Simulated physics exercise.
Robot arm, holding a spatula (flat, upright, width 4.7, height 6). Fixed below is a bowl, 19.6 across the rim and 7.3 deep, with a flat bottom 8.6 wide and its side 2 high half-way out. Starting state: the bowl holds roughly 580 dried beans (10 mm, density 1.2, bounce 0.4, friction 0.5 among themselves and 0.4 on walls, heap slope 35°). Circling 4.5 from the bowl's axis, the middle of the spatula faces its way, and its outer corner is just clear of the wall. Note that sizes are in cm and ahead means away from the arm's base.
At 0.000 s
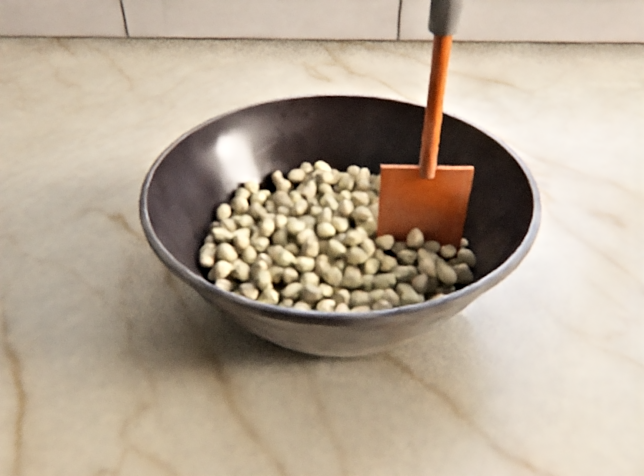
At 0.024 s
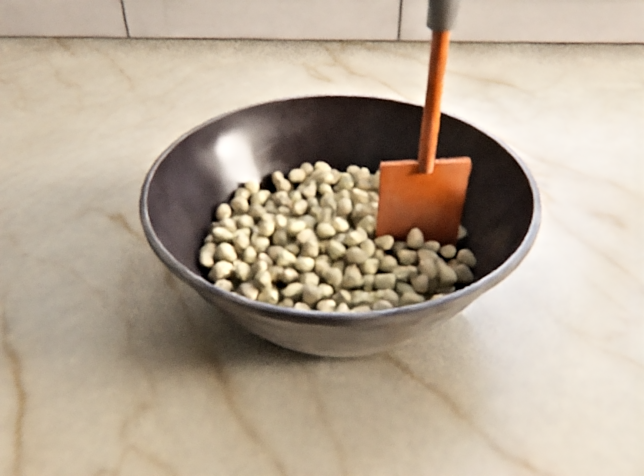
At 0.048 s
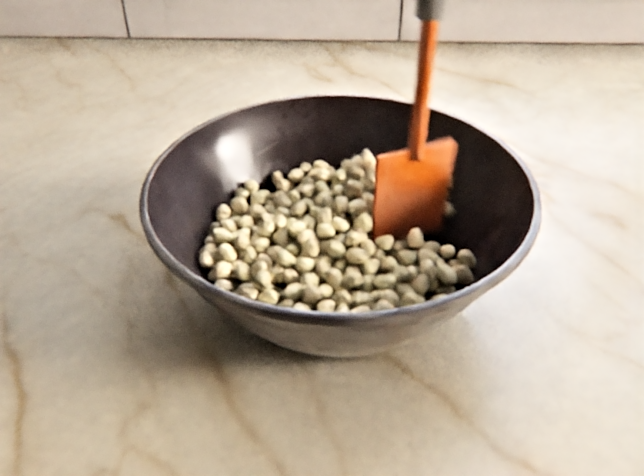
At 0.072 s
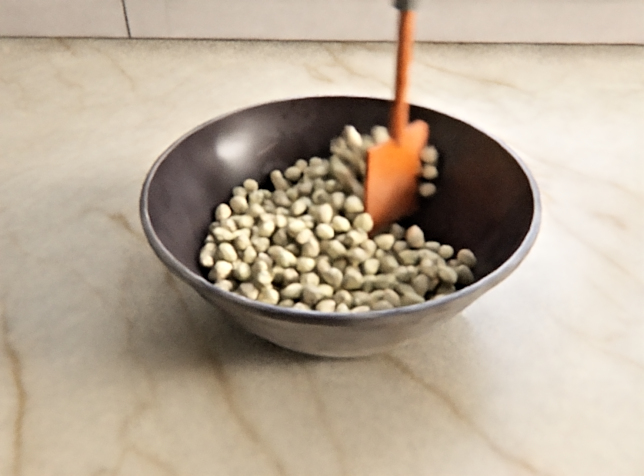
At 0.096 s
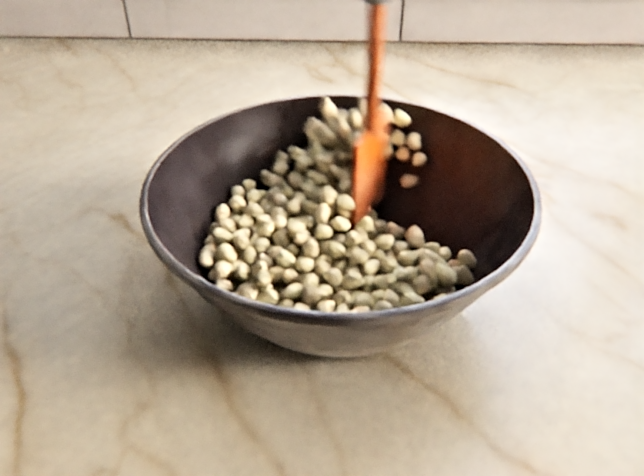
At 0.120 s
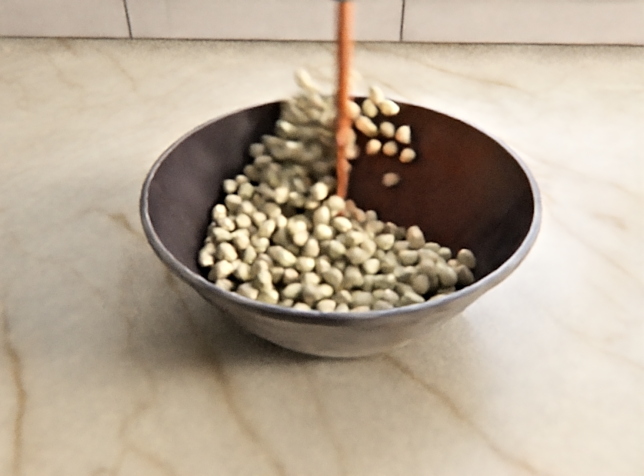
An orange spatula sweeps left through a bowl of beans, piling them up the far side.
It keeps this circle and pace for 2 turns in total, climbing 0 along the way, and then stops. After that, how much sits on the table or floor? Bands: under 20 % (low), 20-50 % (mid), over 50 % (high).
Mid.
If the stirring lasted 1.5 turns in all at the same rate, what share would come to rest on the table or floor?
It would be around 30 percent.
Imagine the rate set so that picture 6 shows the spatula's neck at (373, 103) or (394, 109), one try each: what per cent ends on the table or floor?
Near 20 in a hundred for the first and near 10 in a hundred for the second.
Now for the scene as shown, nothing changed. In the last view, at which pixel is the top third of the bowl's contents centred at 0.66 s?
Near (233, 268).
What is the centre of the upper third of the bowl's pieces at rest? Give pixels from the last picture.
Estimated centre: (395, 213).
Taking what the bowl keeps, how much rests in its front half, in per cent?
I'd put it at roughly 45 per cent.
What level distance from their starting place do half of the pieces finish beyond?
Around 11 cm.
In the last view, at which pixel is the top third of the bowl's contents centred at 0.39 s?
The top third is centred near (467, 216) in the last picture.
After 0.39 s, 335° round, highest piece 10 above the table; 488 in the bowl, 44 on the table or floor, 44 in flight or on the tool.
After 0.66 s, 220° round, highest piece 10 above the table; 418 in the bowl, 137 on the table or floor, 21 in flight or on the tool.
After 1.00 s, 0° round, highest piece 8 above the table; 386 in the bowl, 189 on the table or floor, 1 in flight or on the tool.
After 1.70 s, 0° round, highest piece 6 above the table; 386 in the bowl, 190 on the table or floor.
At rest, 386 in the bowl, 190 on the table or floor. That is 33 % on the table or floor.
